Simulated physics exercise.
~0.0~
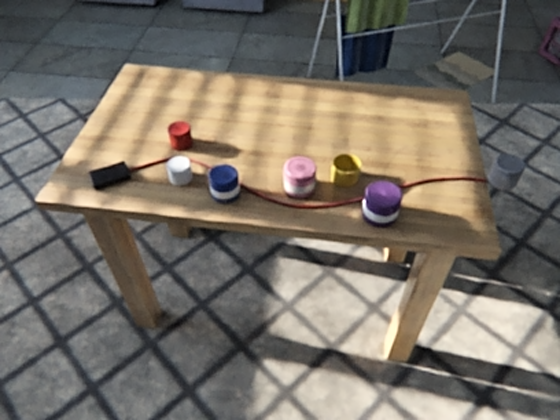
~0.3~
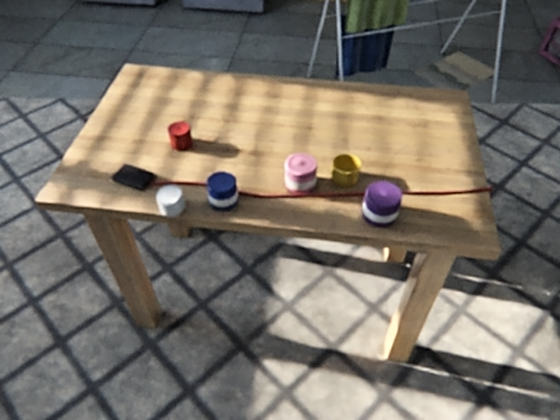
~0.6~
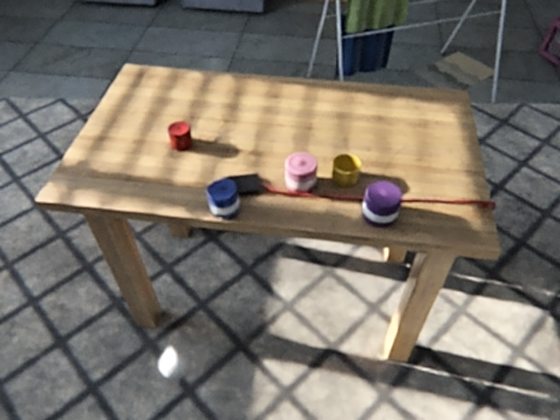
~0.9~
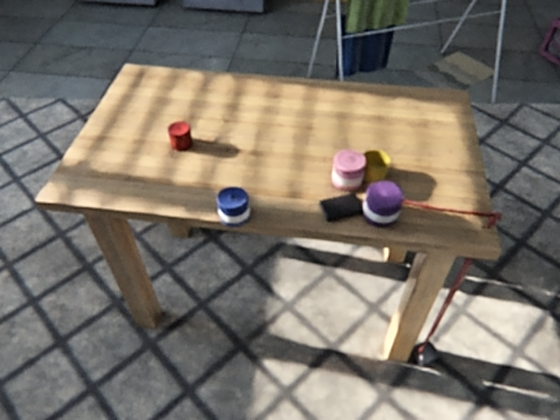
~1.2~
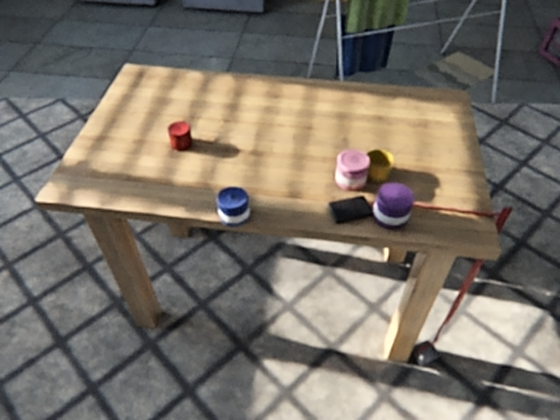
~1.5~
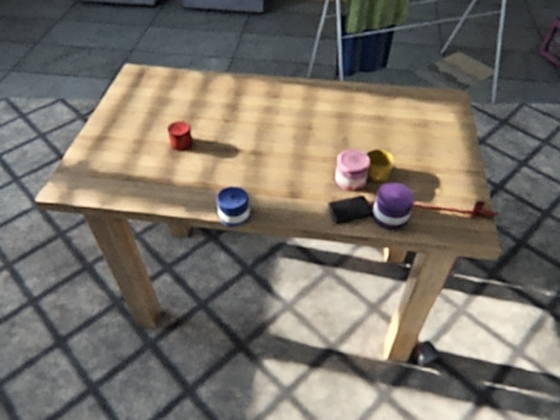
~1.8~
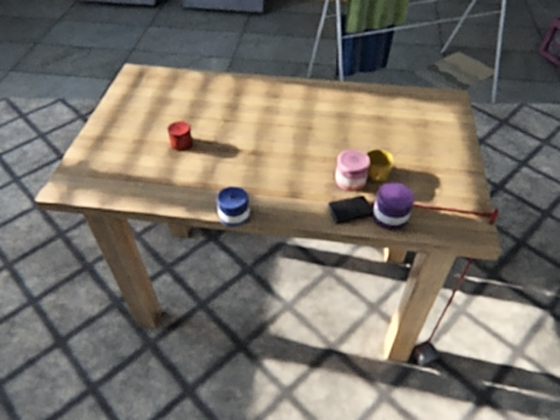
A wooden table's cord drags a black phone right, knocking a white tub off.
